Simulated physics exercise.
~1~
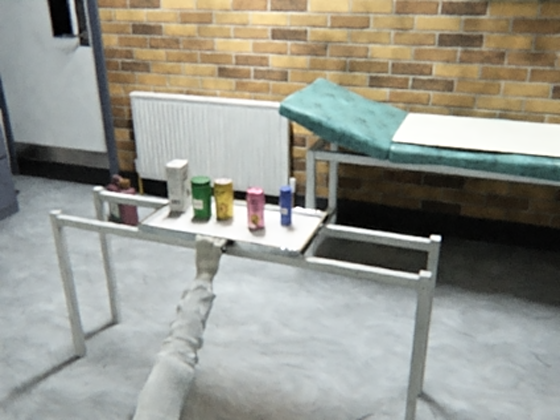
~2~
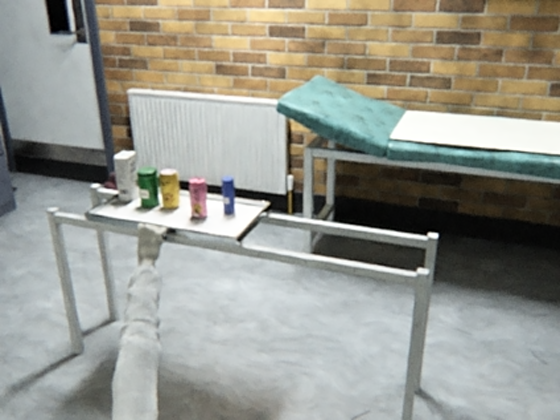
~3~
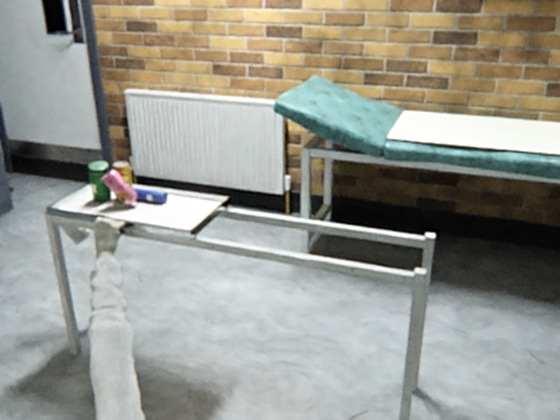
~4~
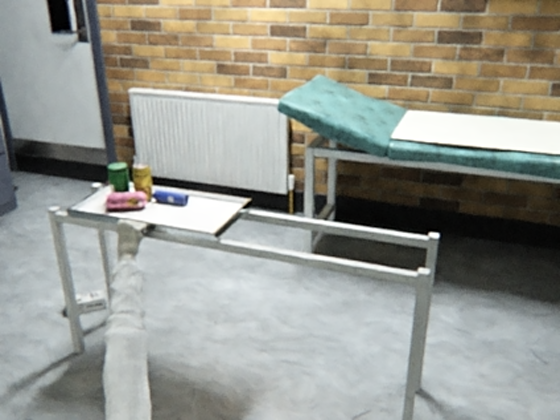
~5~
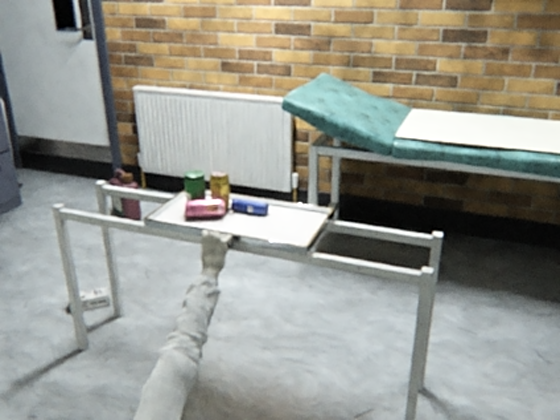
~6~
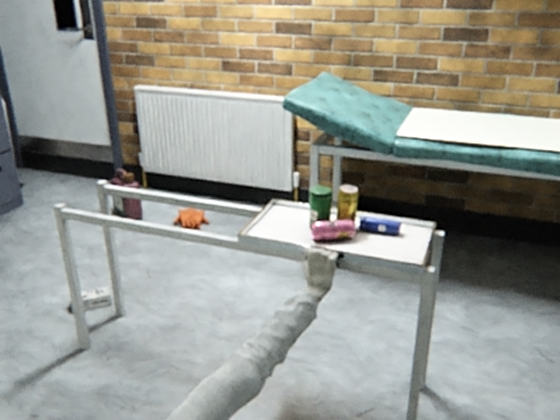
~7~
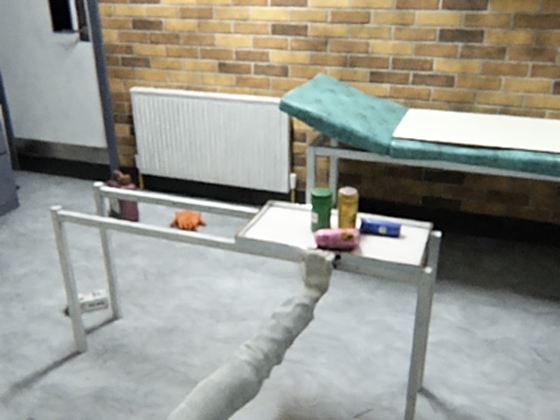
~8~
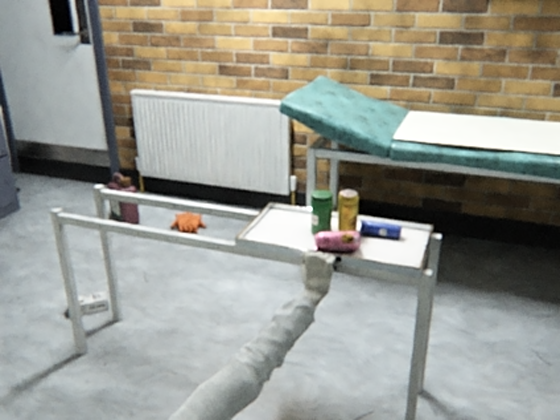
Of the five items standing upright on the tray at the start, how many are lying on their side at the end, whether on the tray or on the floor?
Three of them end up on their side. The pink can and the blue shaker lie on the tray, and the white carton lies on the floor.
